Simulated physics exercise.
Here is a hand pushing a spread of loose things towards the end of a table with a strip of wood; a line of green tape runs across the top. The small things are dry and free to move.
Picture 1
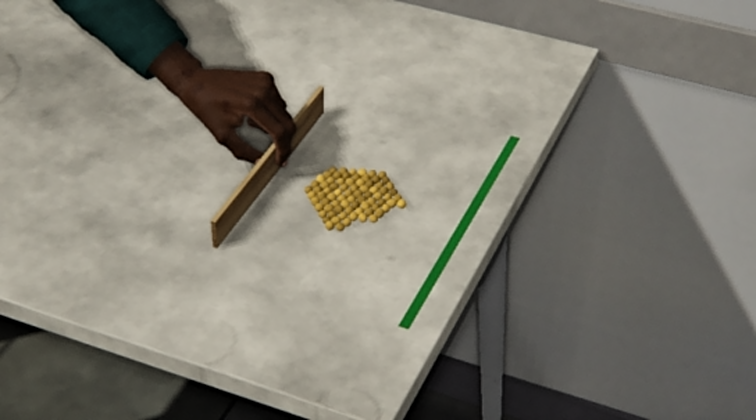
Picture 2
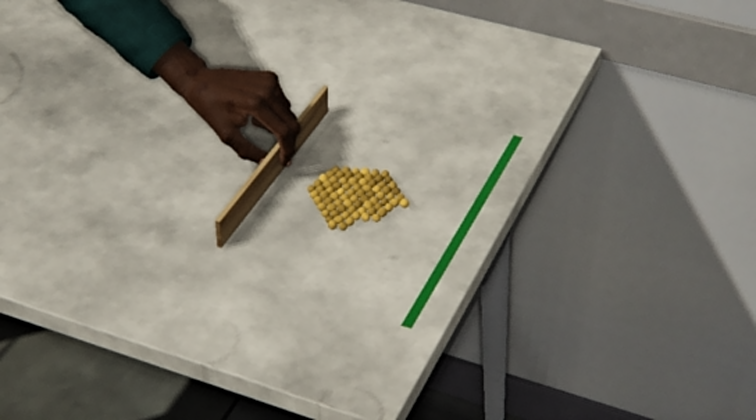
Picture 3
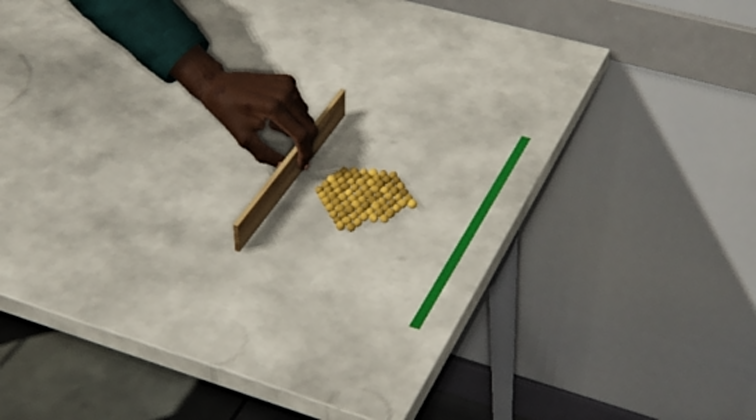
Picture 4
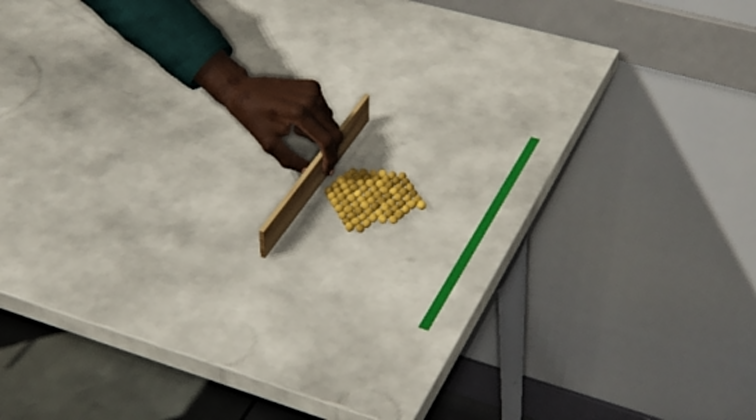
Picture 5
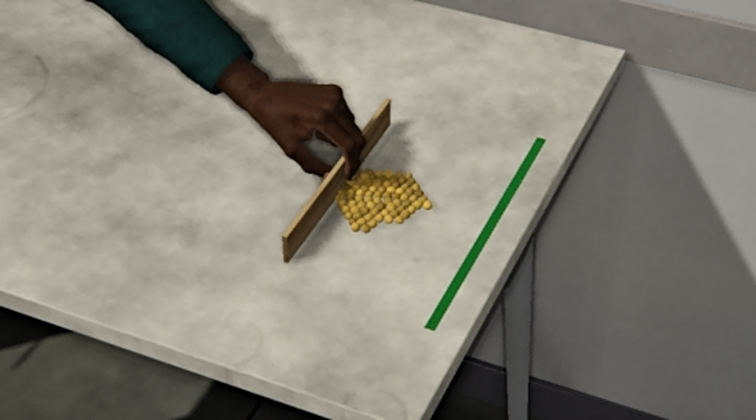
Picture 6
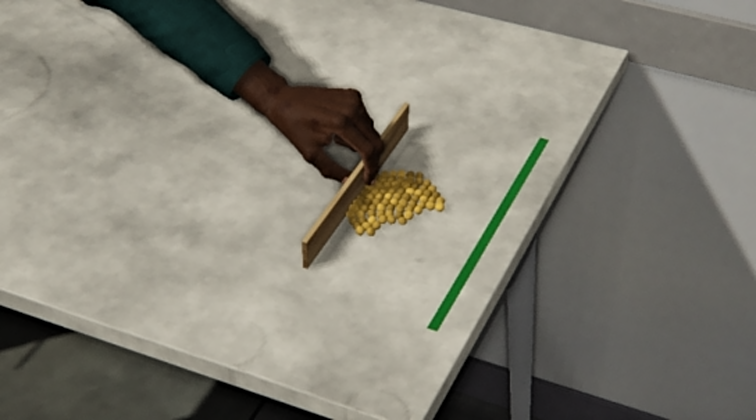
A dark-skinned hand in a dark green sleeve grips a strip of wood on a pale, mottled tabletop, seen from above at an angle beside a grey wall. A heap of small yellow balls lies right of the strip, with green tape near the table's right edge. The hand slides the strip rightward into the heap, pushing balls along, while the view drifts slightly left.
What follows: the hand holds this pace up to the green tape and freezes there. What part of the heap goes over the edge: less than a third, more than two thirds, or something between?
Lost: Between a third and two thirds of the heap.
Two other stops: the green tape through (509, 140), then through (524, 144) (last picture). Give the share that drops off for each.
Roughly 0 per cent, and 20 per cent.
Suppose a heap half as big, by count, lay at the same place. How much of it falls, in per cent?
Roughly 30 in a hundred.
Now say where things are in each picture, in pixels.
In the first frame, strip of wood at (223, 223), at rest; green tape at (510, 146), about two fingers from the edge; edge at (494, 240); the heap at (358, 194), puffed corn balls.
In the second frame, strip of wood at (227, 222).
In the third frame, strip of wood at (245, 226); the heap at (369, 194).
In the fourth frame, strip of wood at (270, 232).
In the fifth frame, strip of wood at (293, 238); the heap at (378, 195), a stray few pushed along.
In the sixth frame, strip of wood at (313, 243); green tape at (539, 148); edge at (523, 242); the heap at (397, 197), most pushed along.
Soon, strip of wood still moving, near (430, 188); heap all on the table, its front near (501, 206).
A while on, strip of wood stopped at the green tape; heap about a third over the edge.
Towards the end, strip of wood stopped at the green tape; heap about half over the edge.
Finally, strip of wood stopped at the green tape; heap about half over the edge.
